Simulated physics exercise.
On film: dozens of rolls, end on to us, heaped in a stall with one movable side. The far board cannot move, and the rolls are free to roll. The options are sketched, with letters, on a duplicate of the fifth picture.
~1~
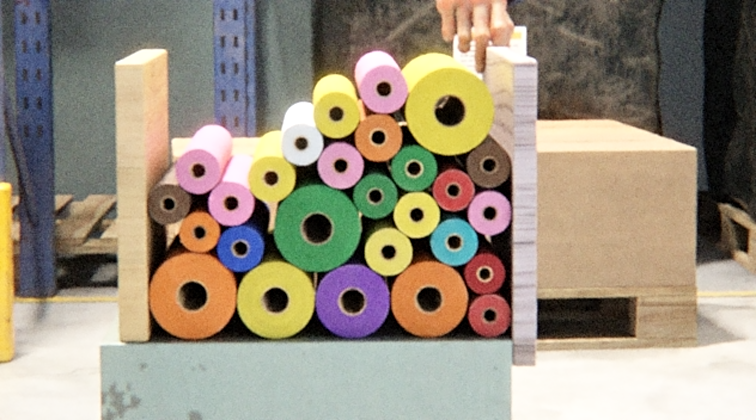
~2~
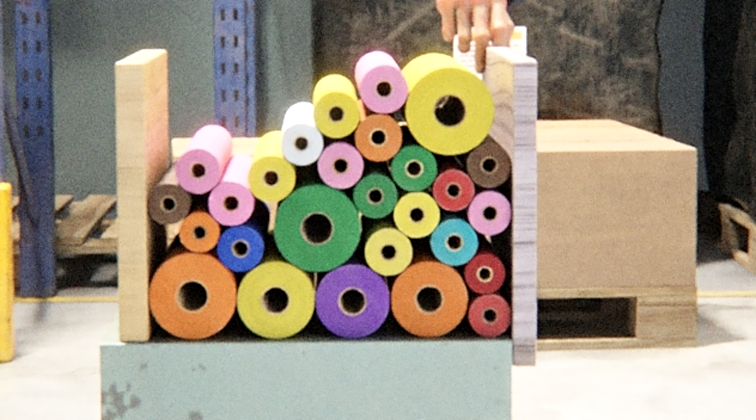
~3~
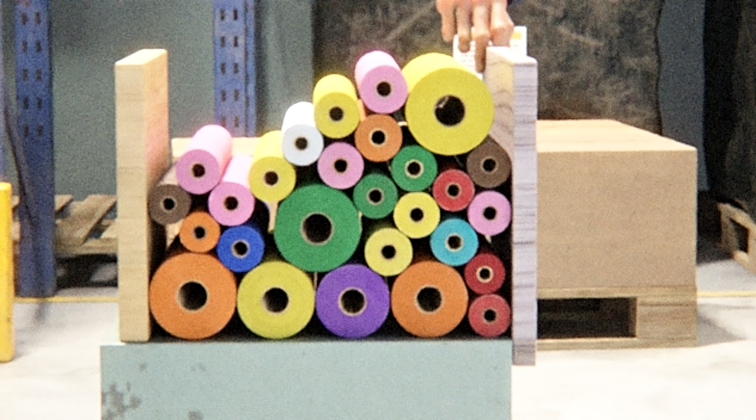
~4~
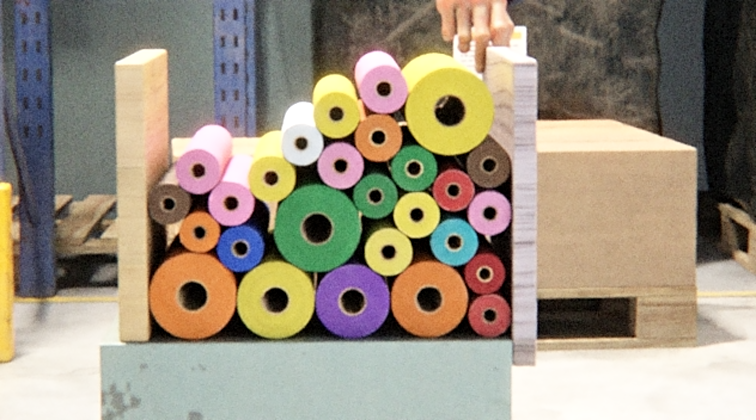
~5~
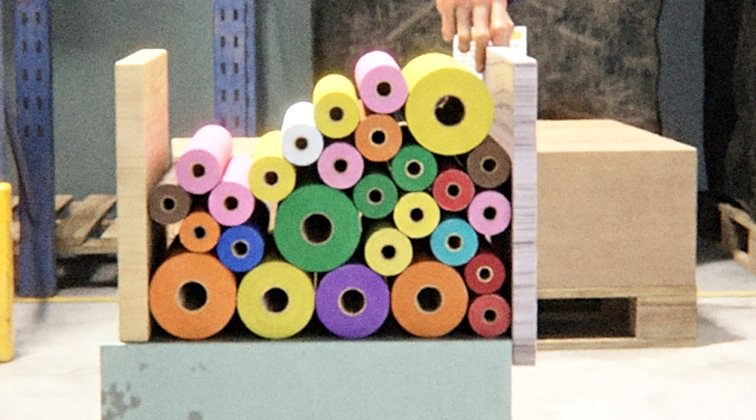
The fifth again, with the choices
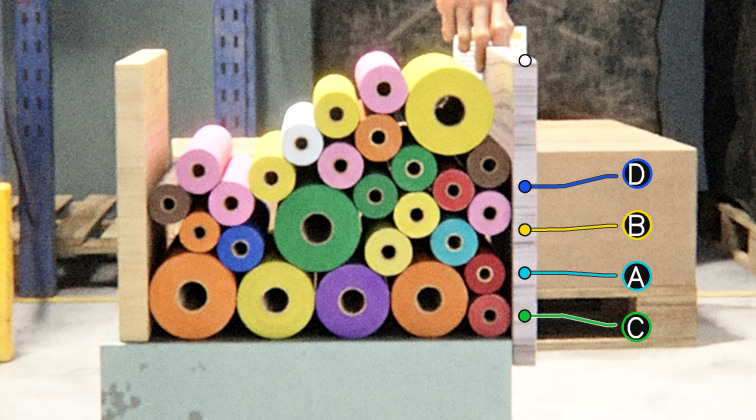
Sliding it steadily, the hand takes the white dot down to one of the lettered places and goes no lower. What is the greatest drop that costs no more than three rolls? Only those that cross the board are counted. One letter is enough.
The answer is mark B.
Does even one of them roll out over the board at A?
Yes.
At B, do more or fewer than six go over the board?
At B, fewer than six.
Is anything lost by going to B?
At B: Yes.
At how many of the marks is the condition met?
Two of them.
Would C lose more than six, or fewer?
It loses more than six.
On the marked copy, A at (525, 273); B at (525, 230); C at (525, 316); D at (525, 187); the white dot at (525, 60).
Following B. Soon after the start, top of the board (513, 140).
Later, top of the board (512, 228).
In the end, top of the board (512, 229), three out over the board.
As for the rest, A more than three out over the board; C more than three out over the board; D none out over the board.
